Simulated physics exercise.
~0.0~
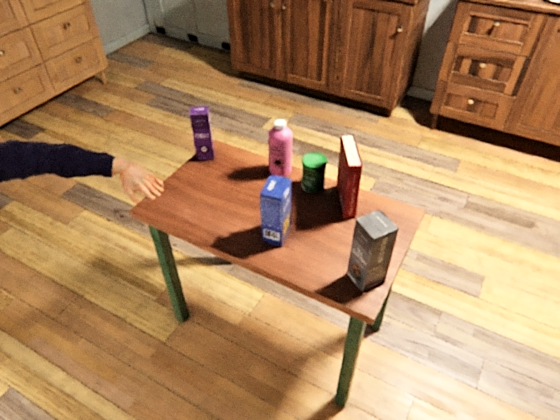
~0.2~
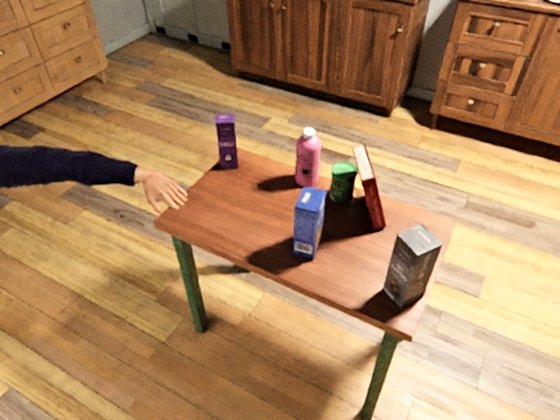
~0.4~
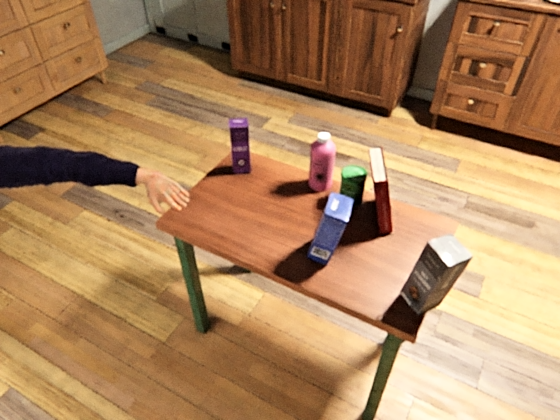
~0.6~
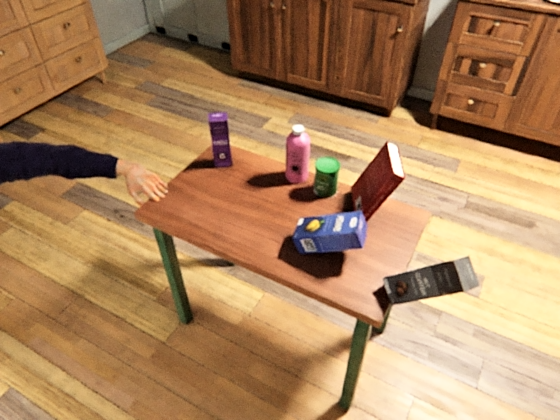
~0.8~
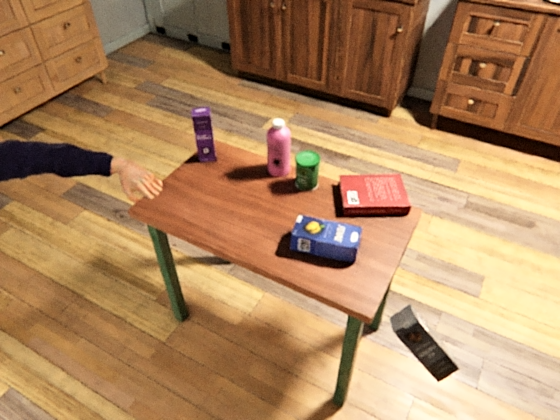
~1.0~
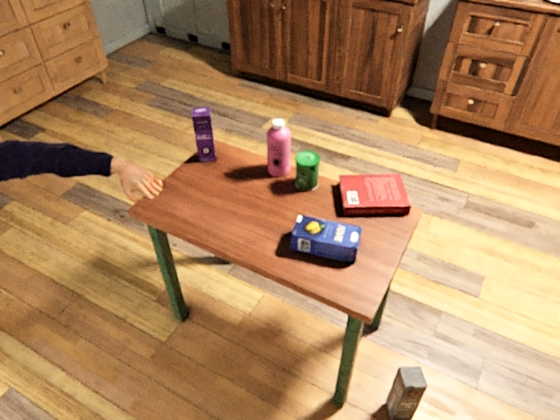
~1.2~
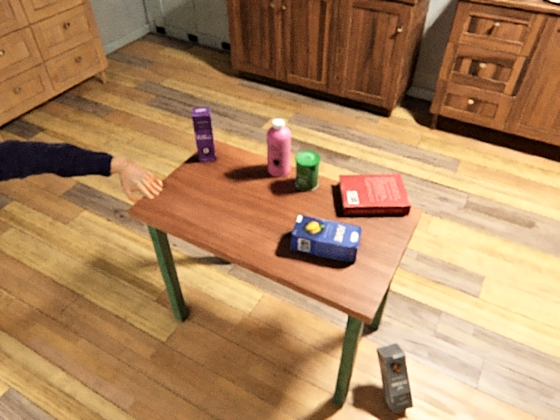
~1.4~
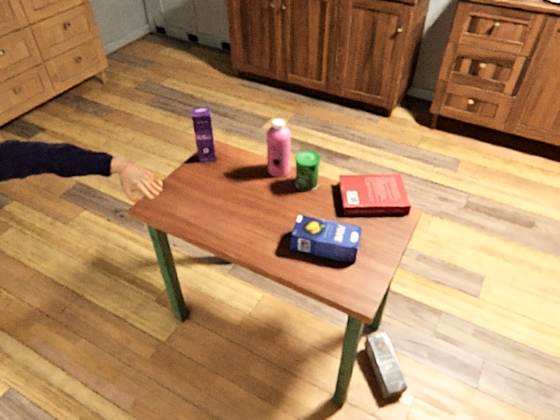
A small wooden table with green legs slides to the right and then back left on a plank floor, seen from above in a room with wooden cabinets, while a dark-sleeved arm reaches its hand to the left edge. On top stand a purple carton, a pink bottle, a green tin, a red book, a blue carton in front and a grey carton at the right corner. The blue carton tips onto its side, the red book leans and falls flat, and the grey carton topples off the right side. It tumbles on the floor and ends lying beside the table leg, while the purple carton, bottle and tin remain upright.
